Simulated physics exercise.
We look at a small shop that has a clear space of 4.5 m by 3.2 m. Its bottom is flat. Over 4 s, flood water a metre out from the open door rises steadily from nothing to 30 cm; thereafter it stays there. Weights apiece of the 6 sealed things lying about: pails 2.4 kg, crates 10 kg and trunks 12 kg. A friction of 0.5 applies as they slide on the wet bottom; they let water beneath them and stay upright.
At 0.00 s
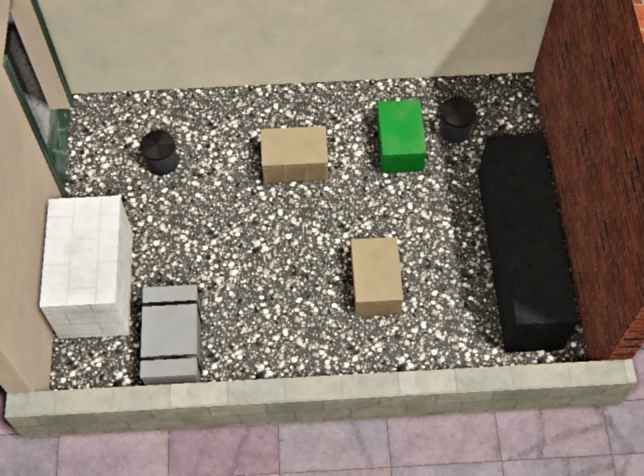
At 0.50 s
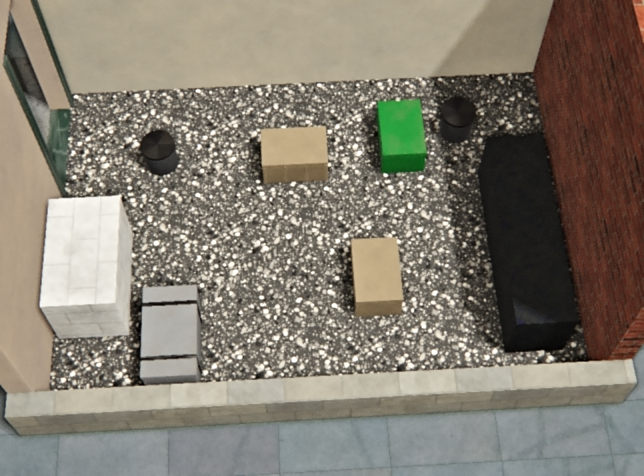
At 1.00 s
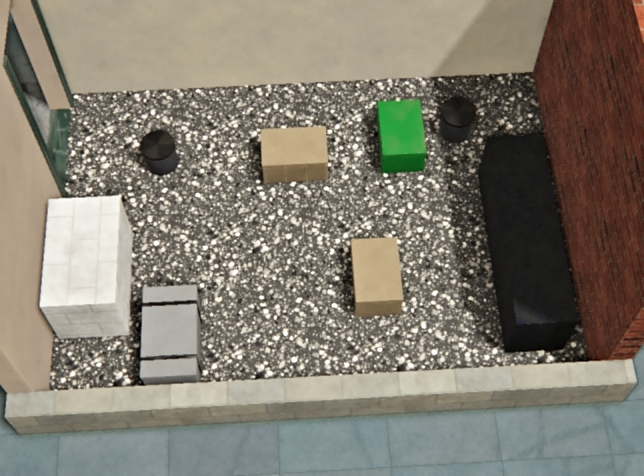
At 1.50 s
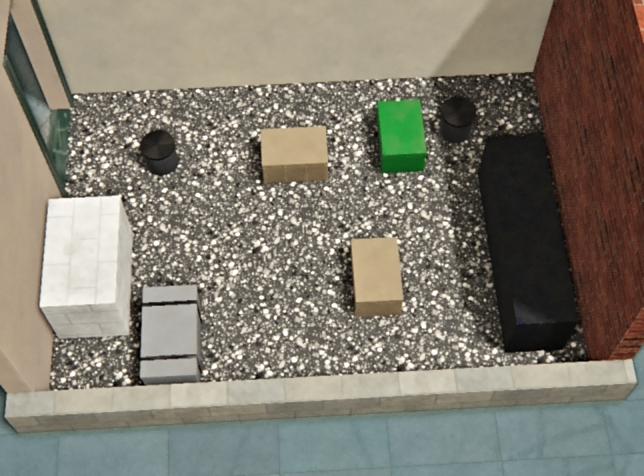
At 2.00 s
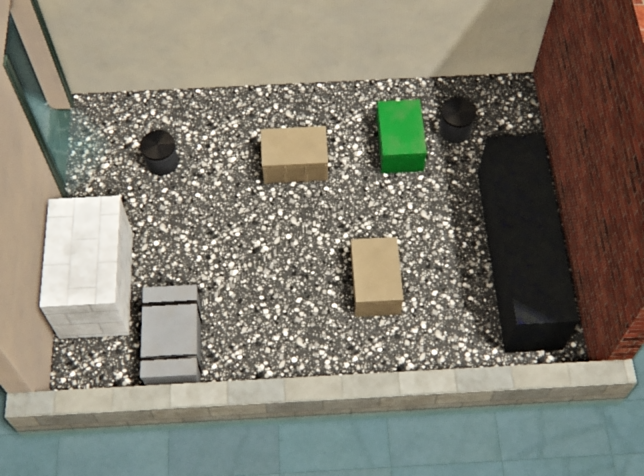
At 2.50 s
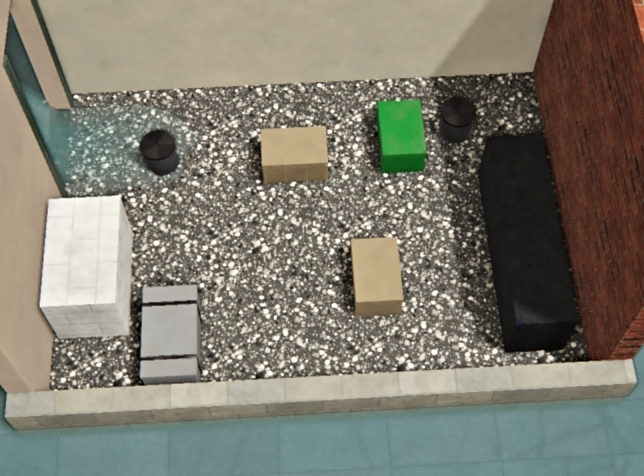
Water rises outside a small walled shop, then spreads in at the upper left corner.
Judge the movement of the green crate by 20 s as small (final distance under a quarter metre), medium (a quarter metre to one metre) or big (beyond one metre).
It is medium.
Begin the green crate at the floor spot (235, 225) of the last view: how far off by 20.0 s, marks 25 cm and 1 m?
Outcome - it ends up well away.
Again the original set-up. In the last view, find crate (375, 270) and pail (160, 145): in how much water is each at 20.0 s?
Close to 24 and 26 centimetres.
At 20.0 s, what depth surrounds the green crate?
Roughly 24 cm at that moment.
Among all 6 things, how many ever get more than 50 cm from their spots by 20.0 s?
That comes to 6.
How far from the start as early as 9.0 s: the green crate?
Roughly 80 cm by then.
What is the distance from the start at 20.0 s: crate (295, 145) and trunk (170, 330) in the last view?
In that order: 150 cm, 150 cm.
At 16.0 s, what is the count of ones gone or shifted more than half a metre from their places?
I count 4 of them.
After 4.0 s the green crate is near (402, 127), 0.0 m from its start, aground; 1 afloat.
After 9.0 s the green crate is near (467, 72), 0.8 m from its start, afloat; 5 afloat.
After 16.0 s the green crate is near (455, 115), 0.5 m from its start, afloat; 6 afloat.
After 20.0 s the green crate is near (458, 141), 0.6 m from its start, afloat; 6 afloat.
